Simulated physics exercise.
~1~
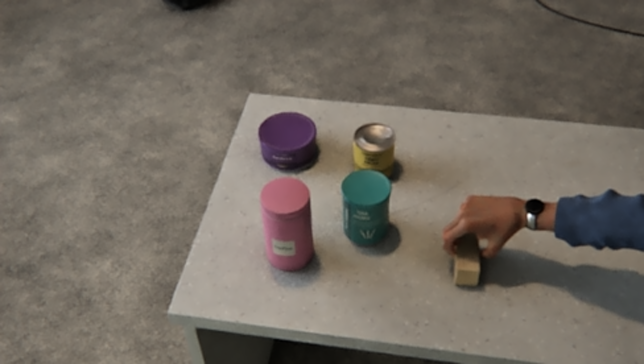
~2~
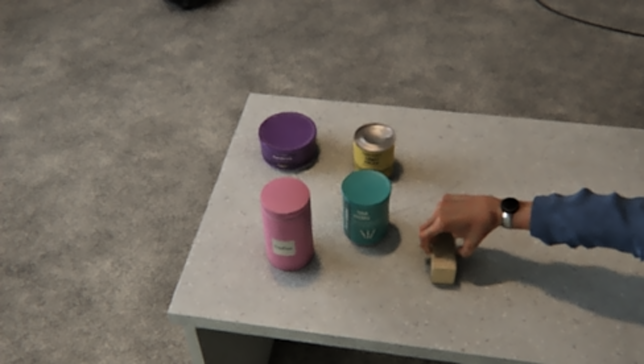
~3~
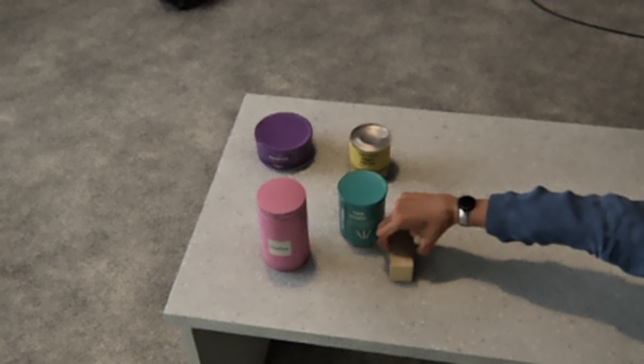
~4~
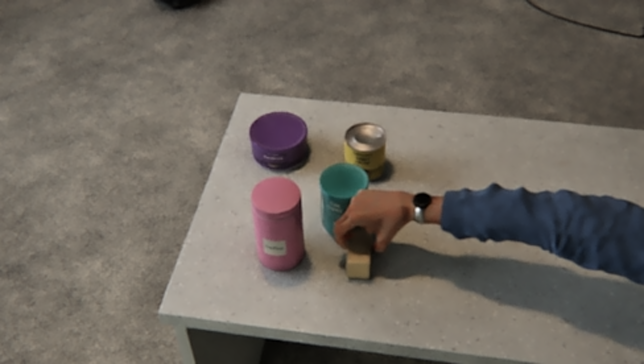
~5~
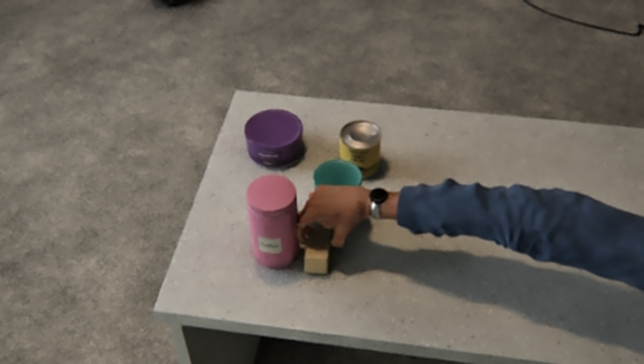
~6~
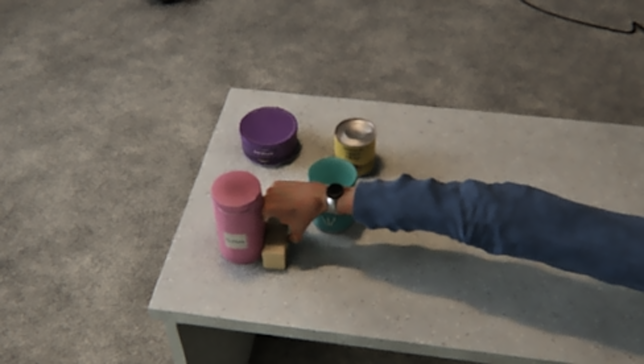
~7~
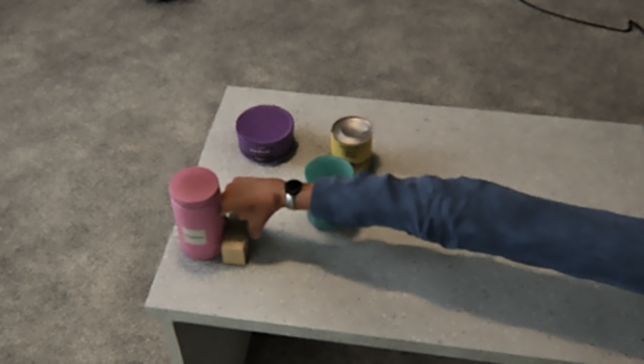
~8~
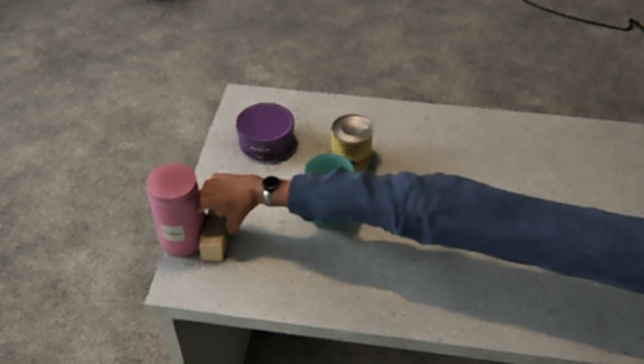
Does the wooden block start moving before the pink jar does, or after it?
The wooden block starts moving first. The hand slides it left past the turquoise tin while the pink jar stands still, and the jar only moves later, once the block has come up beside it.
